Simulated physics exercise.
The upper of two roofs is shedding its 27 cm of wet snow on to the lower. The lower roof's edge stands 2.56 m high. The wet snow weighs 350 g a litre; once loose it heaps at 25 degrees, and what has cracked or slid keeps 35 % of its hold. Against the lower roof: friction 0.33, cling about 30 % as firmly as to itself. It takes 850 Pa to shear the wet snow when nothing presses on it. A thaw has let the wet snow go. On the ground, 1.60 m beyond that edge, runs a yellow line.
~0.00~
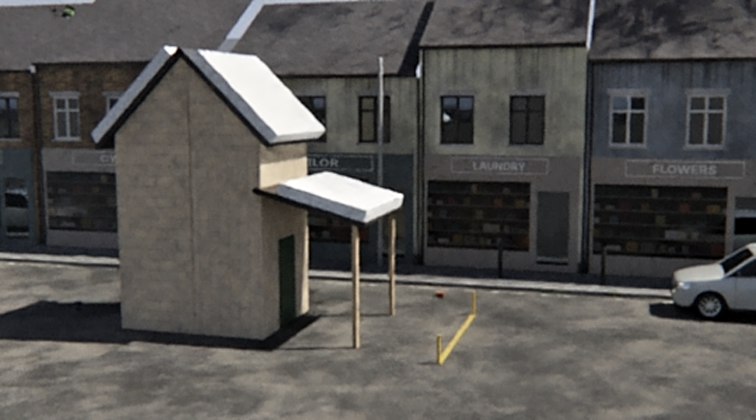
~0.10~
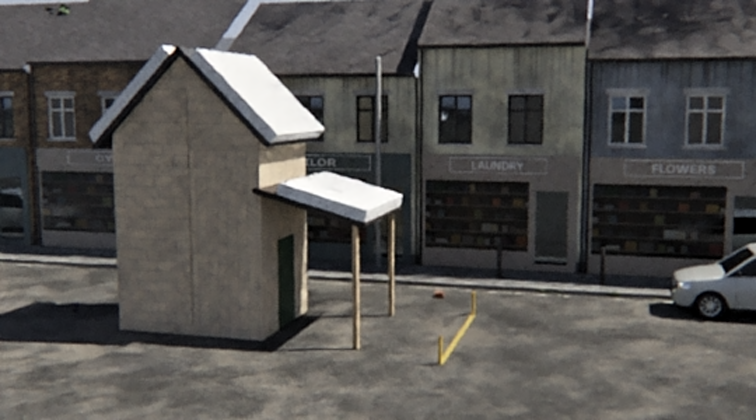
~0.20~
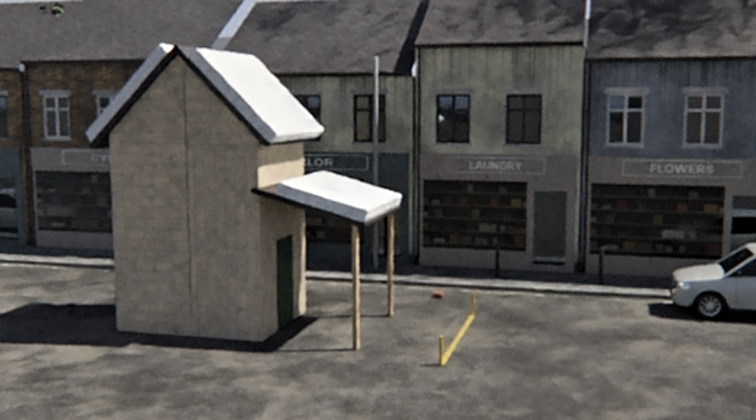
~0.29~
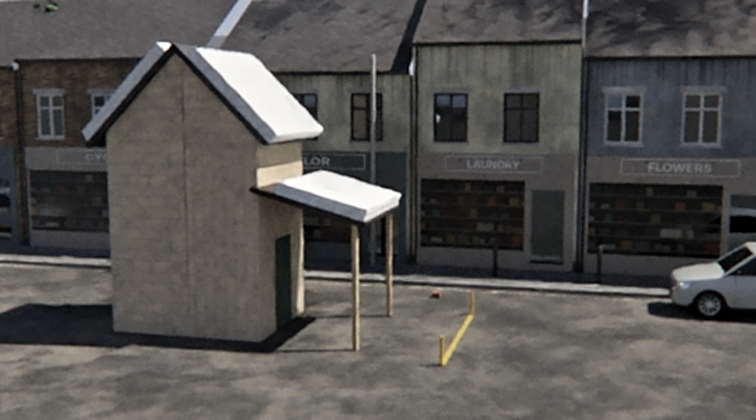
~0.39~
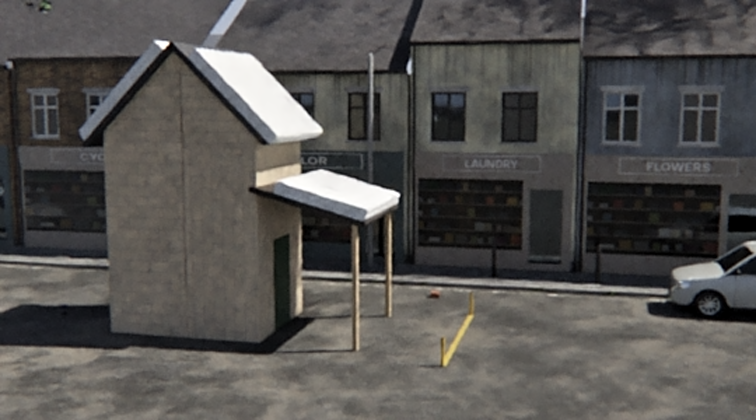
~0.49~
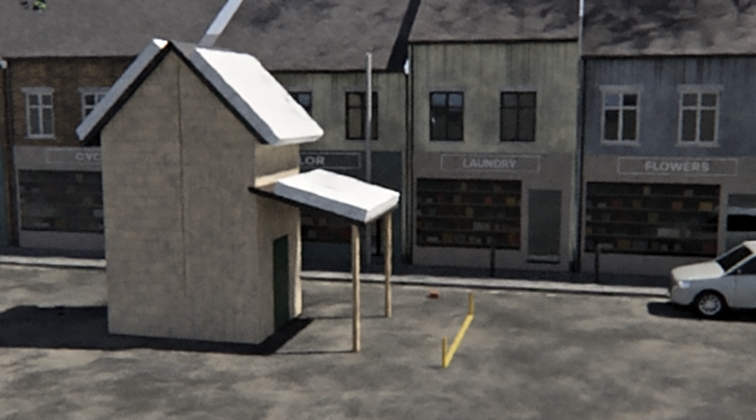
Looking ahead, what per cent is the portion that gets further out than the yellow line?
The portion that gets further out than the yellow line is near 0 %.
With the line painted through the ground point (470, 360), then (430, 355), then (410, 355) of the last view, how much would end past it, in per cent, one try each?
In that order: 0 %, 0 %, 1 %.
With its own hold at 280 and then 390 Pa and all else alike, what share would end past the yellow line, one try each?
In that order: 30 %, 20 %.
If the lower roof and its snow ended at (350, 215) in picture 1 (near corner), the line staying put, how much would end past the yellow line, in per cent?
It would be near 1 %.
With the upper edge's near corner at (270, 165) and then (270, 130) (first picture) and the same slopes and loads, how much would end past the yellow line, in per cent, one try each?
In turn about 0 %, 2 %.
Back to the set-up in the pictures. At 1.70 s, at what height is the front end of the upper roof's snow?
Roughly 3.2 m.
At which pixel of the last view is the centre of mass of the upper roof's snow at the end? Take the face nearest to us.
At about (308, 183).
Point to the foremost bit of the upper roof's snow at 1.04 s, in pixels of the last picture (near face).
Around (298, 179).
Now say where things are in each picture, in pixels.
The first picture shows front end of the wet snow at (271, 127).
The second picture shows front end of the wet snow at (270, 127), its middle shifted 6 mm.
The third picture shows front end of the wet snow at (270, 130), its middle shifted 2.3 cm.
The fourth picture shows front end of the wet snow at (270, 136), its middle shifted 5.3 cm, 2 % of it past the upper edge, in one piece.
The fifth picture shows front end of the wet snow at (271, 128), its middle shifted 9.7 cm, 4 % of it past the upper edge, in one piece.
The sixth picture shows front end of the wet snow at (273, 135), its middle shifted 16 cm, 7 % of it past the upper edge, in one piece.
By 1.04 s, none is below the lower edge and 0 % is past the line.
By 1.70 s, none is below the lower edge and 0 % is past the line.
By 2.35 s, none is below the lower edge and 0 % is past the line.
By 3.00 s, 5 % is below the lower edge and 0 % is past the line.
By 3.90 s, at the end, 5 % is below the lower edge and 0 % is past the line.
